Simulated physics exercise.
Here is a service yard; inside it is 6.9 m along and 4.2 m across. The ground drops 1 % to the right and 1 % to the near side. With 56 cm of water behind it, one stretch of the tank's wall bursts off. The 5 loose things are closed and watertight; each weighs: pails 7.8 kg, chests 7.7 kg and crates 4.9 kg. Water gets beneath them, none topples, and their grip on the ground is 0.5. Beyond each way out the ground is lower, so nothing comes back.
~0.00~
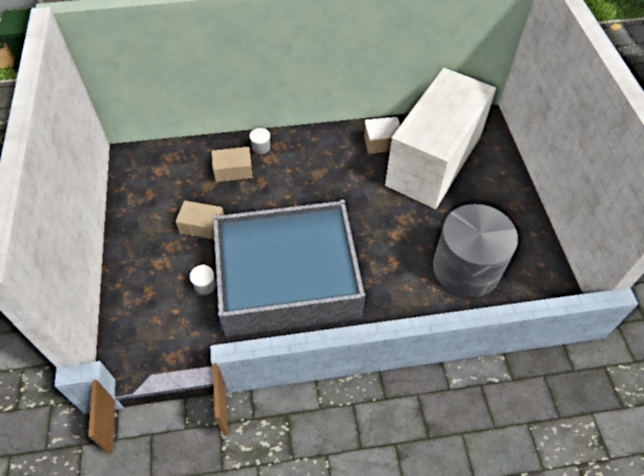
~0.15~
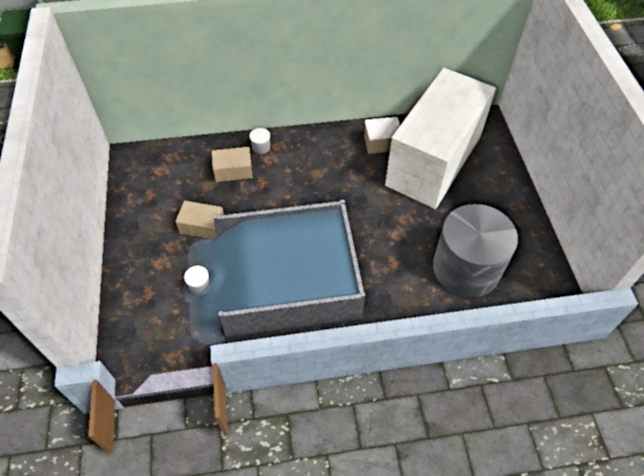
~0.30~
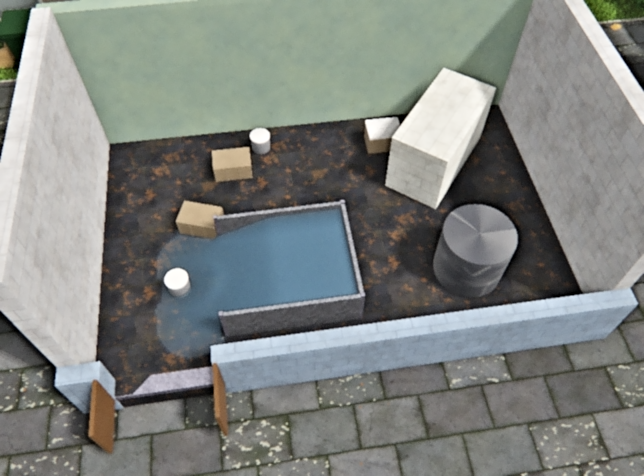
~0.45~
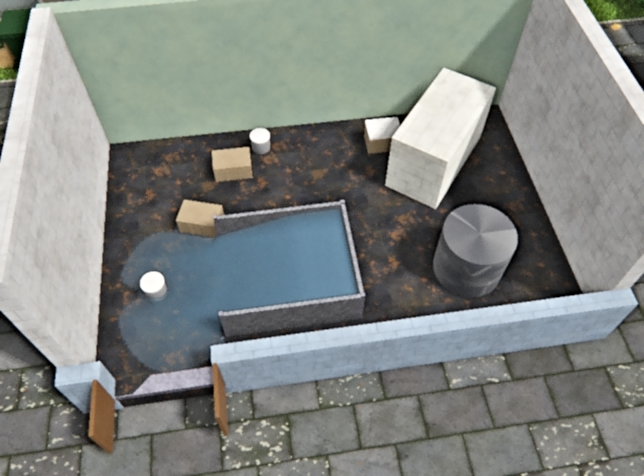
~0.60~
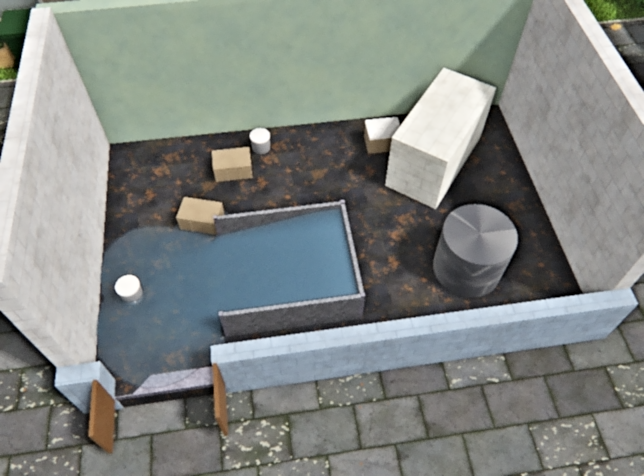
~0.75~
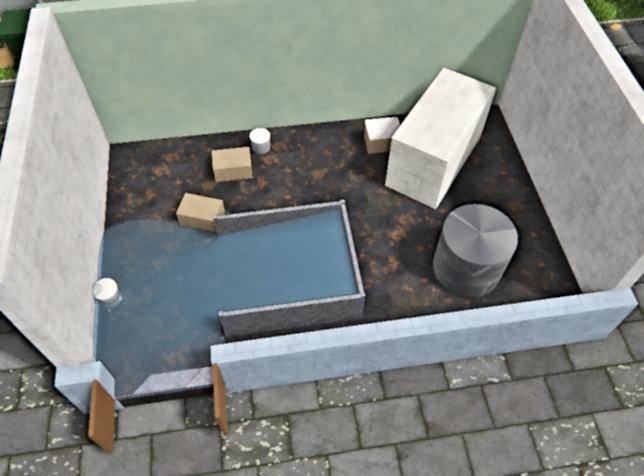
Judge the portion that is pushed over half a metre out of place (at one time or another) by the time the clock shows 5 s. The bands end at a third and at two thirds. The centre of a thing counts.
It is two thirds or more.
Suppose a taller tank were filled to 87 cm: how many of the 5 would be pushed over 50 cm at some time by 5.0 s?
In that case 5 of them.
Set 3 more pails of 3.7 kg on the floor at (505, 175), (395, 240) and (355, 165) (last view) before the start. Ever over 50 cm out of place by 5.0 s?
In that order: Short of it, short of it, under.
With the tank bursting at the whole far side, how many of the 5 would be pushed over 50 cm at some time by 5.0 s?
Then 3.
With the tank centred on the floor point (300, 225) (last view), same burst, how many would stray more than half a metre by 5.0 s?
In that case 4 of them.
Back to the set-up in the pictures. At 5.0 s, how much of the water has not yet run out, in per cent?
About 70 per cent.
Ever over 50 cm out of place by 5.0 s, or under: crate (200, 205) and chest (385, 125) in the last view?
In turn: Over, under.
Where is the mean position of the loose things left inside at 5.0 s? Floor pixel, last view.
Around (297, 195).
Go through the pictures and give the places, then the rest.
A pail at (202, 275) rests on the ground; a crate at (199, 214), on the bottom; water covers 2.7 m2; 0 of 5 have shifted, in the first frame.
A pail at (196, 276) rests on the ground, 8 cm from its start; a crate at (199, 214), on the bottom; water covers 3.4 m2; 1 of 5 have shifted, in the second frame.
A pail at (176, 278) rests on the ground, 36 cm from its start; a crate at (199, 214), on the bottom; water covers 4.2 m2; 1 of 5 have shifted, in the third frame.
A pail at (152, 282) rests on the ground, 69 cm from its start; a crate at (199, 213) rests on the ground; 5.3 m2 under water; 1 of 5 have shifted, in the fourth frame.
A pail at (127, 285) rests on the ground, 103 cm from its start; a crate at (199, 210), on the bottom, 8 cm from its start; 6.6 m2 under water; 2 of 5 have shifted, in the fifth frame.
A pail at (104, 289) rests on the ground, 134 cm from its start; a crate at (199, 207) rests on the ground, 14 cm from its start; 7.1 m2 under water; 2 of 5 have shifted, in the sixth frame.
After 1.1 s 1 of 5 are over 50 cm from their spots; 1 afloat.
After 2.2 s 1 of 5 are over 50 cm from their spots; 1 afloat.
After 3.5 s 0 of 5 are over 50 cm from their spots; 1 afloat.
After 5.0 s 3 of 5 are over 50 cm from their spots, and 4 have been at some point; 0 afloat.
